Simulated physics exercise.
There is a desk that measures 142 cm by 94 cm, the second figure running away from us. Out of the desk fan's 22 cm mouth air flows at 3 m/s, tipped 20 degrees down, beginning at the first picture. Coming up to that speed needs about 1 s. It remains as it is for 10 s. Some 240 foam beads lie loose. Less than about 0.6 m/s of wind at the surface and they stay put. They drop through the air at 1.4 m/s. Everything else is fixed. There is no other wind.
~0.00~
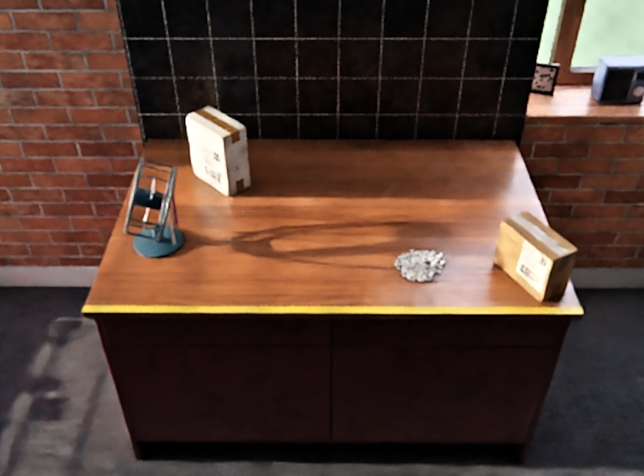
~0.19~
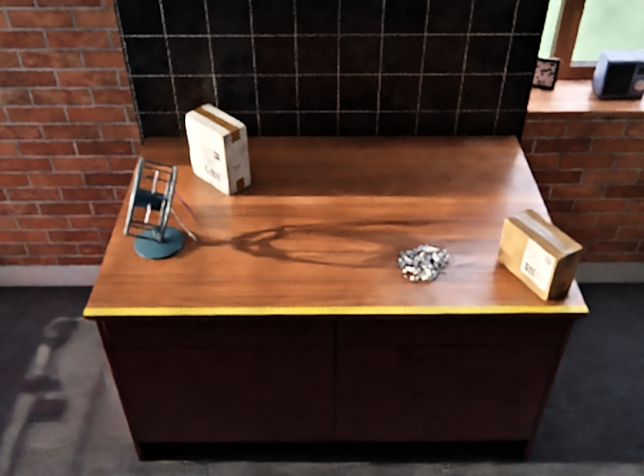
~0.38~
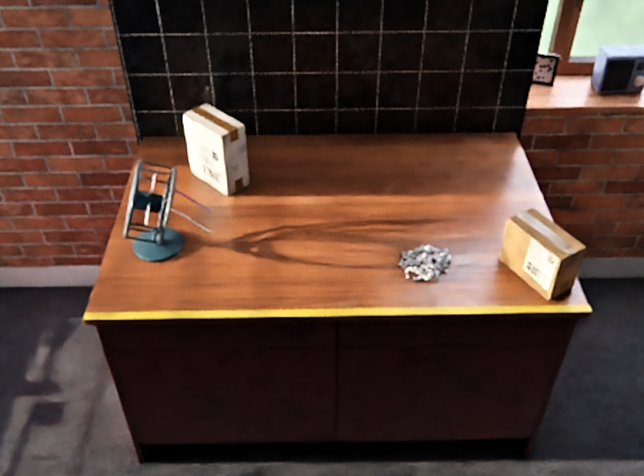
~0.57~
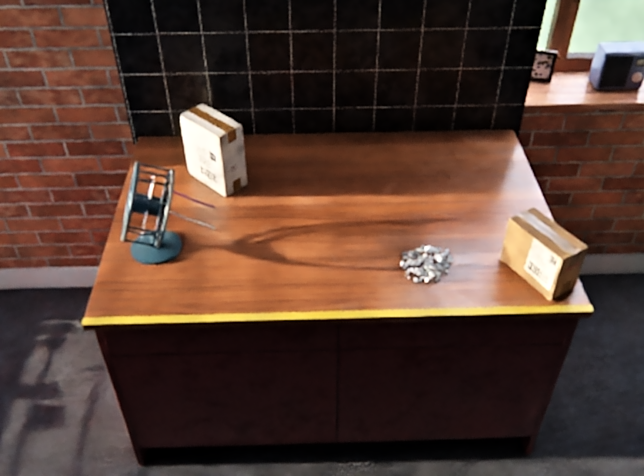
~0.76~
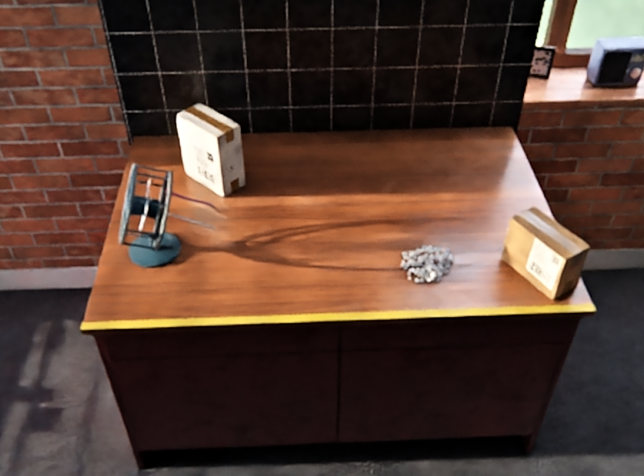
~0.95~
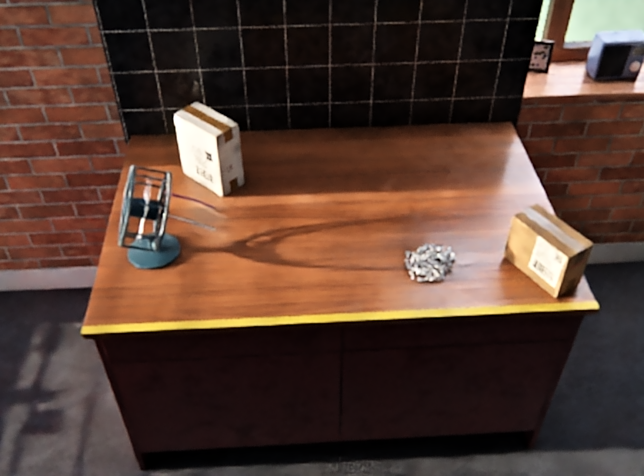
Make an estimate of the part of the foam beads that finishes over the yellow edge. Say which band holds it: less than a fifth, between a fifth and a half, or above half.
I think more than one in two will wind up past that edge.
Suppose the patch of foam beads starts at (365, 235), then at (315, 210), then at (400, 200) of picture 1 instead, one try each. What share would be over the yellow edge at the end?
In that order: 15 %, 0 %, 0 %.
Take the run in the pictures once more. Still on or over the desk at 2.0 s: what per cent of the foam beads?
I reckon some 0 %.
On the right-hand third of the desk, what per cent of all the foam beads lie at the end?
Around 0 per cent.
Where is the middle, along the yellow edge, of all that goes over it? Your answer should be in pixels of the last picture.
Roughly at pixel (542, 311).
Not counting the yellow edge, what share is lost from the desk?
5 %.
After 2.0 s, 94 % are over the yellow edge; 95 % have settled or left.
After 3.2 s, 94 % are over the yellow edge; 100 % have settled or left.
After 5.5 s, 94 % are over the yellow edge; 100 % have settled or left.
After 10.0 s, at the end, 94 % are over the yellow edge.
